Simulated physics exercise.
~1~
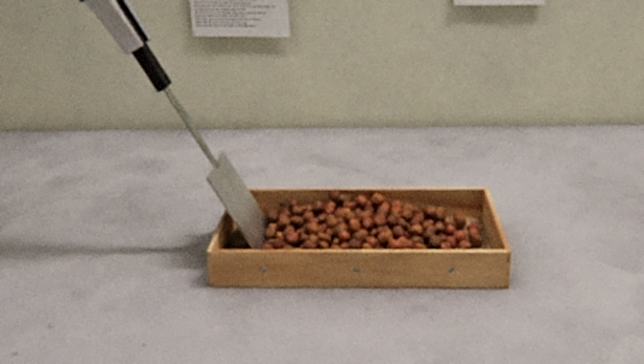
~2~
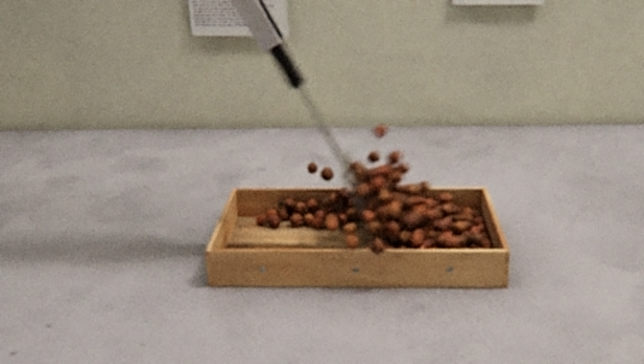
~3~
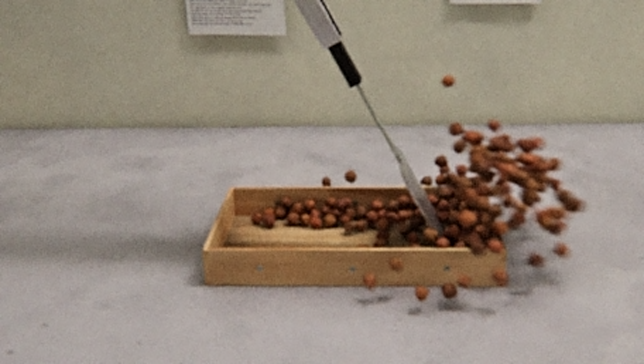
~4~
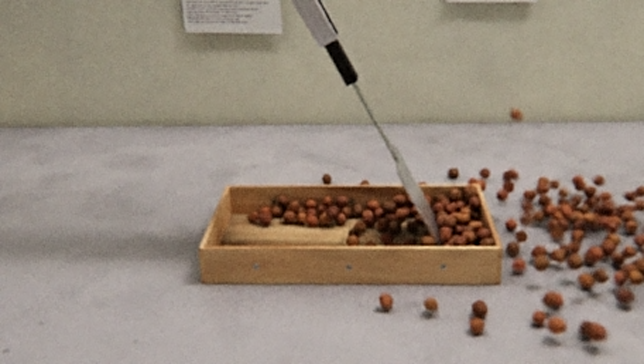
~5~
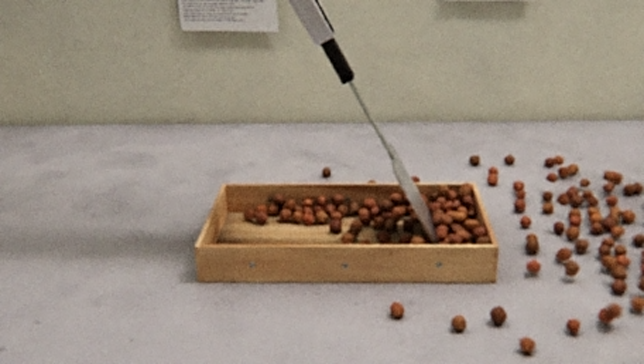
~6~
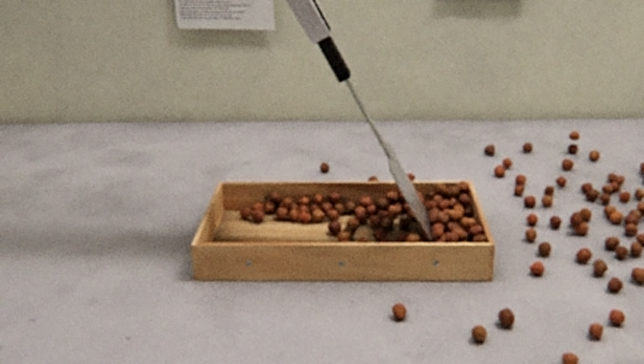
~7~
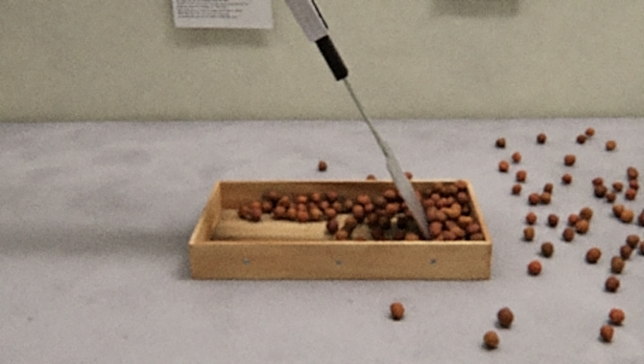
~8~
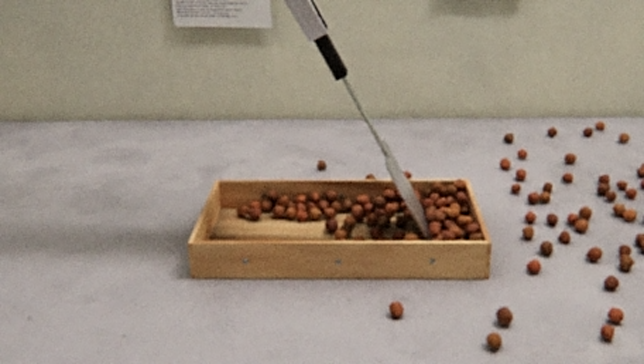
A metal spatula swept right through a shallow wooden tray of round brown hazelnuts, flinging many over the right end, then stopped inside it. The nuts scattered and rolled across the grey surface, while plenty stayed in the tray, heaped mostly toward the right.
